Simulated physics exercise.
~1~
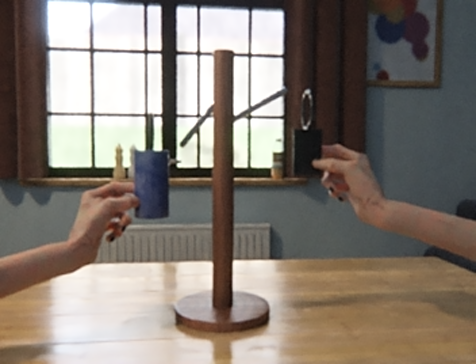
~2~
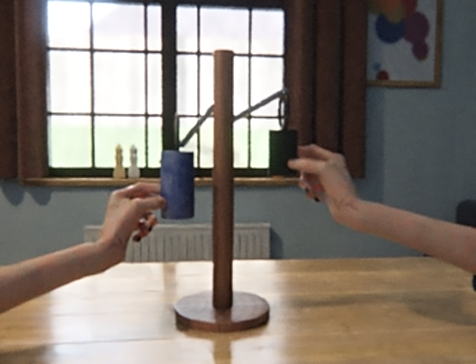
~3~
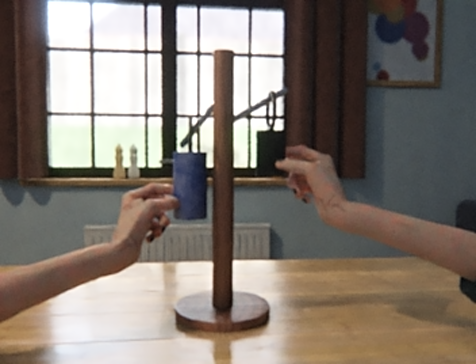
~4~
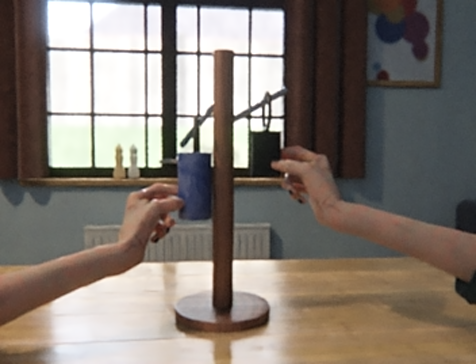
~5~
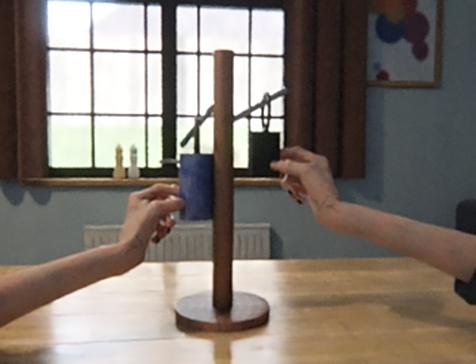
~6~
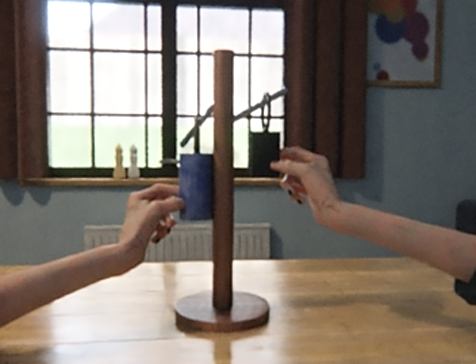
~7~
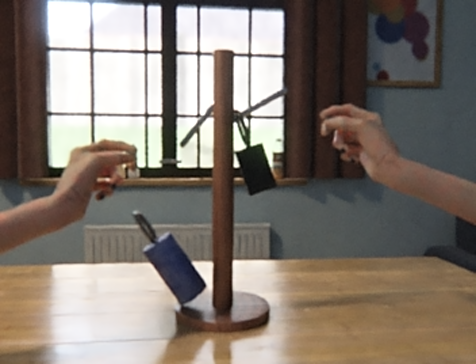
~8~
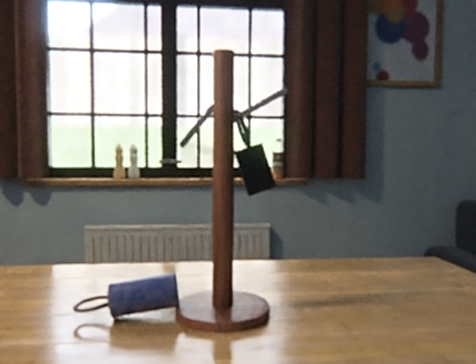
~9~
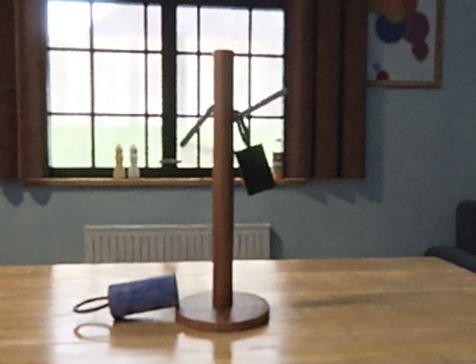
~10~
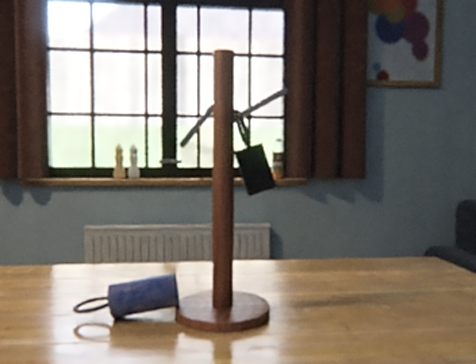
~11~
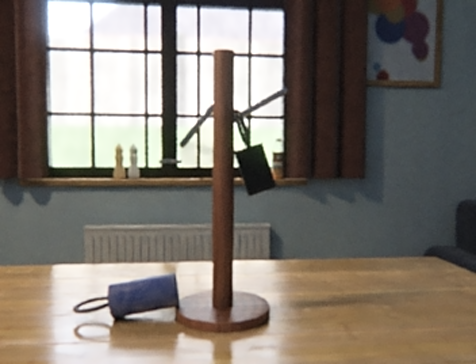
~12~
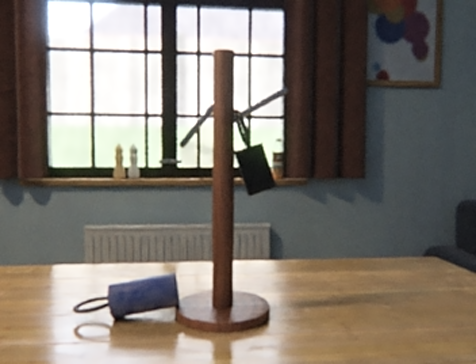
We see two hands bring a blue lantern-like cylinder and a black tag to the pegs of a wooden stand on a table, then let go; the black tag stays hanging at a tilt, while the blue one drops and ends lying on its side by the base.
